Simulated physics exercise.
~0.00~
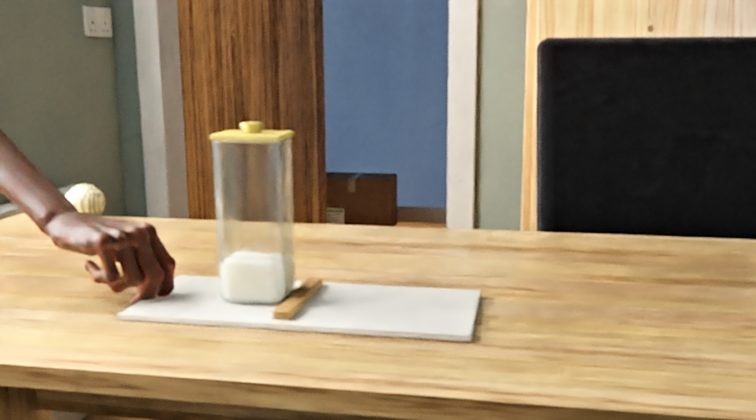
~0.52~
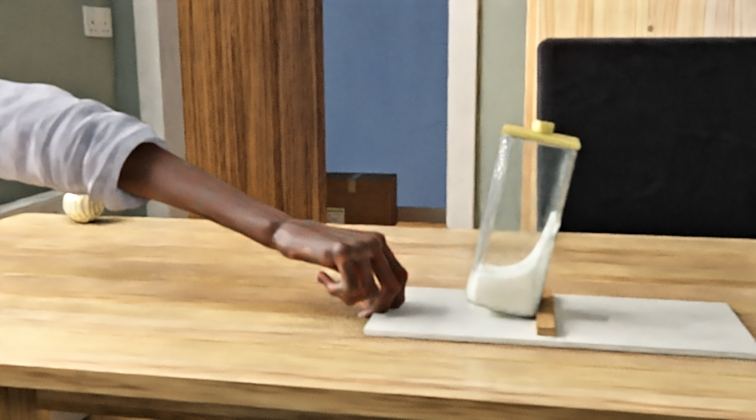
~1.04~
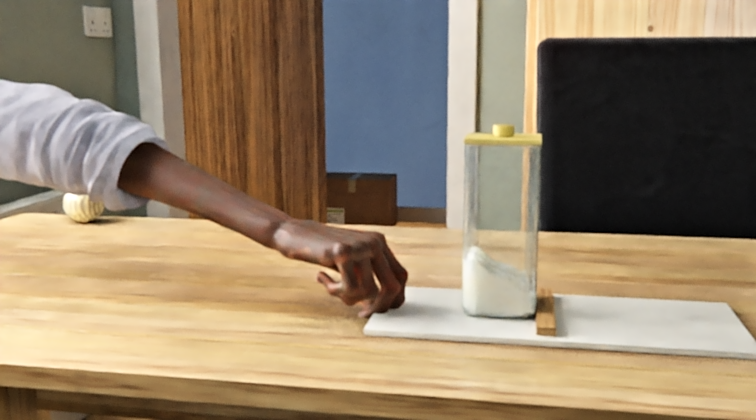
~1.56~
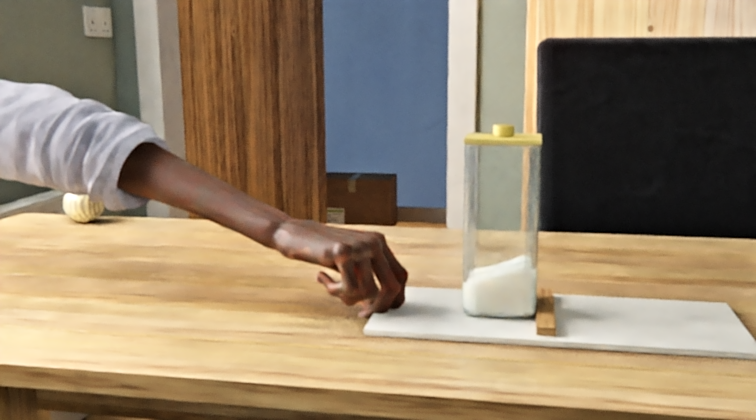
On a pale wooden table in a room with a dark chair behind it, a hand holds the left end of a white board carrying a clear square bottle with a yellow cap, partly filled with white liquid. A small wooden strip lies across the board just right of the bottle. The hand moves the board to the right, and the bottle tips rightward against the strip while the liquid surges up its right side. The bottle then rocks back upright without falling. The liquid sloshes inside, still slanted at the end, as the bottle stands on the still board.
